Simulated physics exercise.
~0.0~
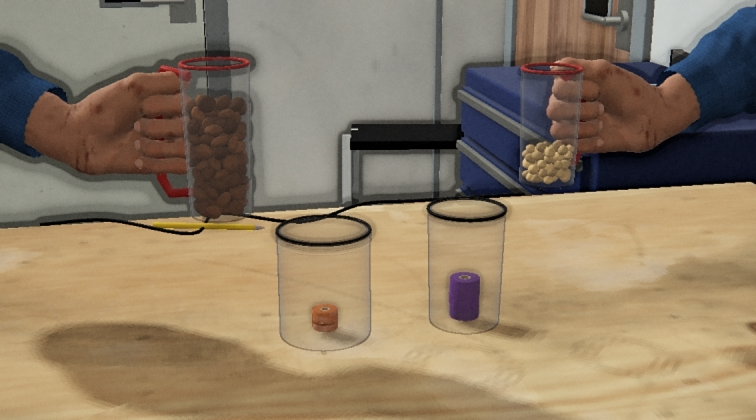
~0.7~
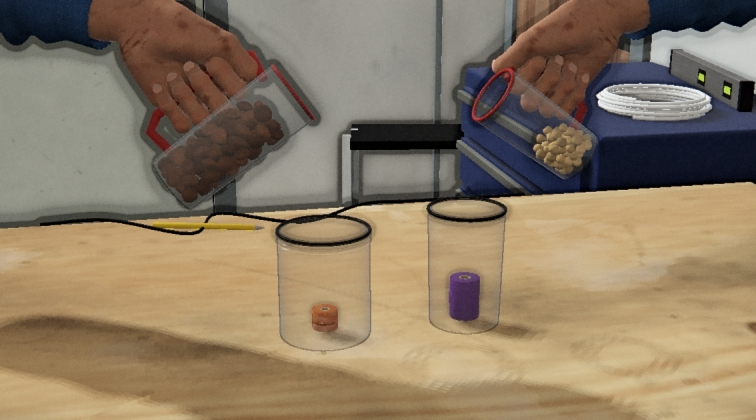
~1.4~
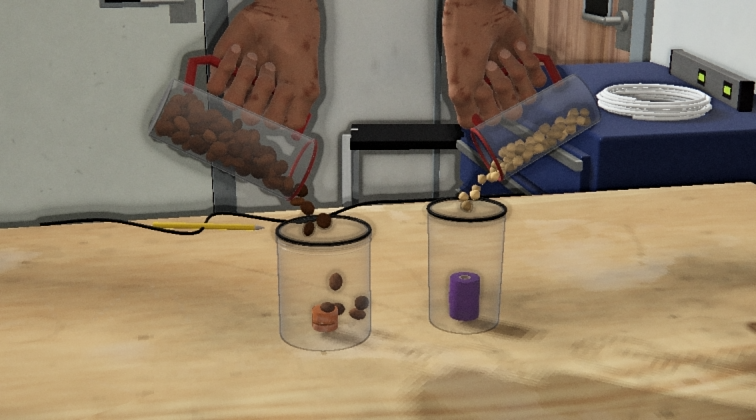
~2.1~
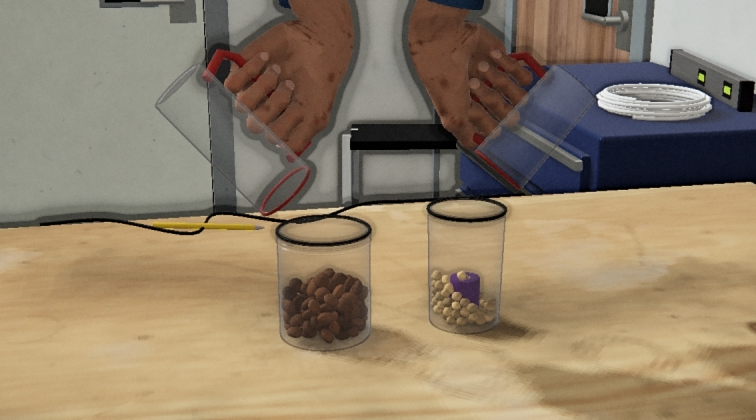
Two hands tipping cups of brown nuts and pale pieces into clear containers, burying the orange object but leaving the purple one showing.
